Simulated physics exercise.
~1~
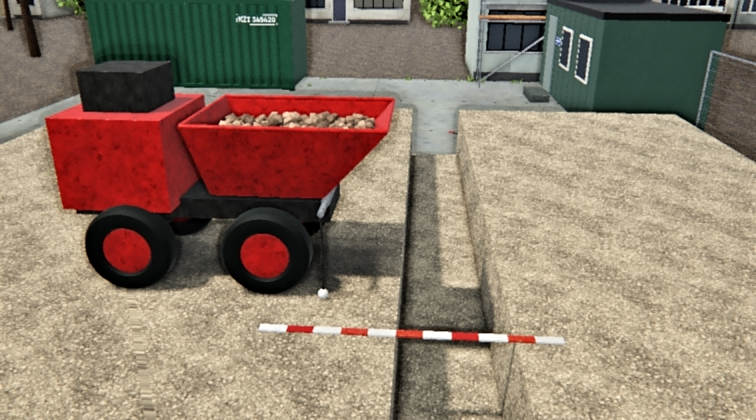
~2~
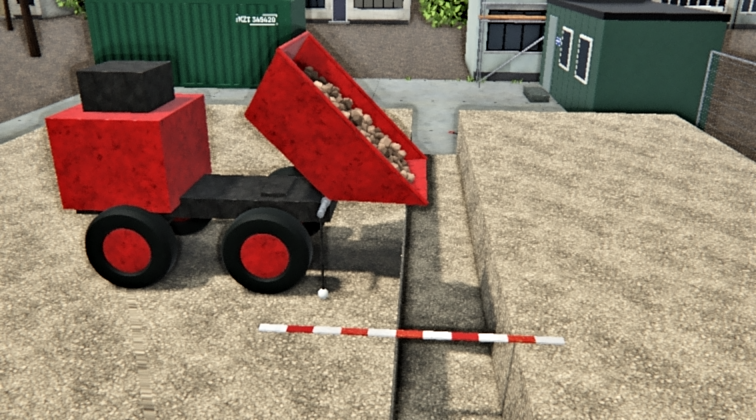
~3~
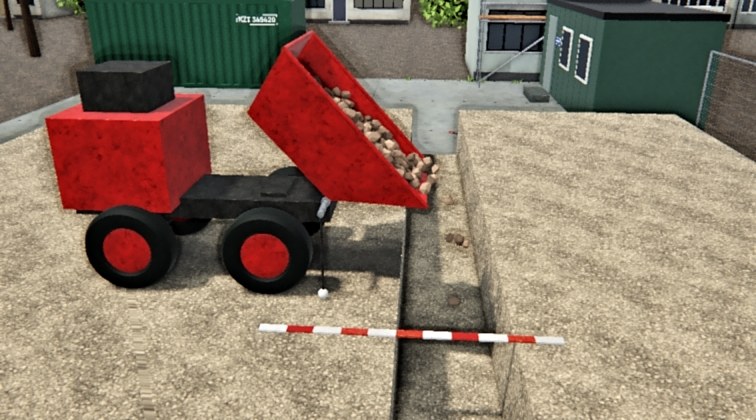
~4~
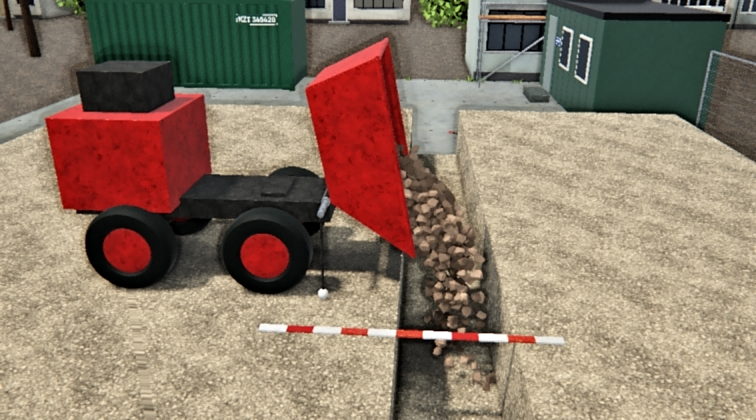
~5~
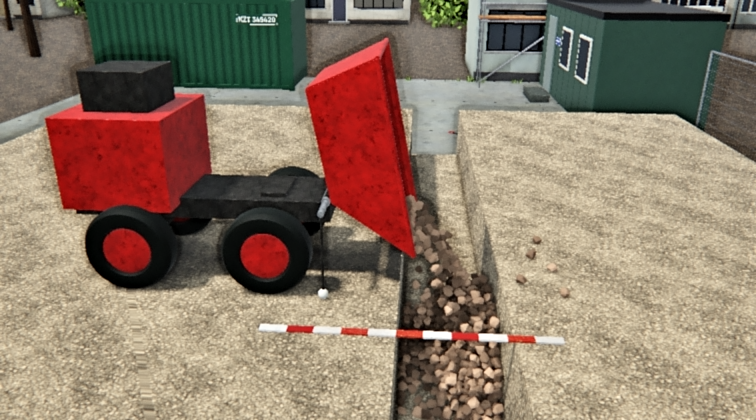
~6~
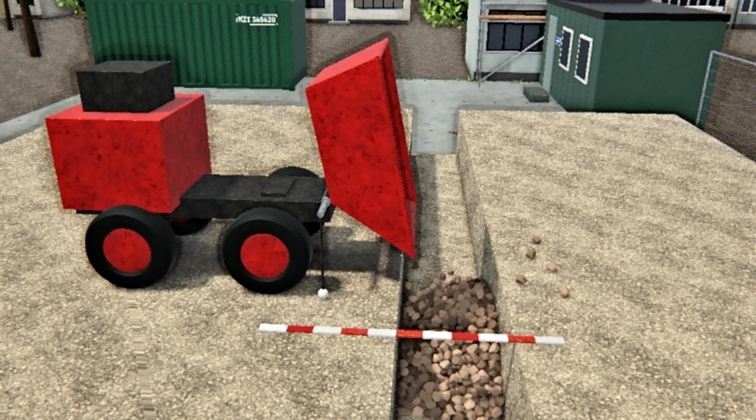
The video shows a red dumper beside a trench raising its stone-filled skip, pausing, then tipping it steeply so brown stones pour down to the right. The skip empties and stays raised, with nearly all the stones piled in the trench and a few lying on the ground beyond.
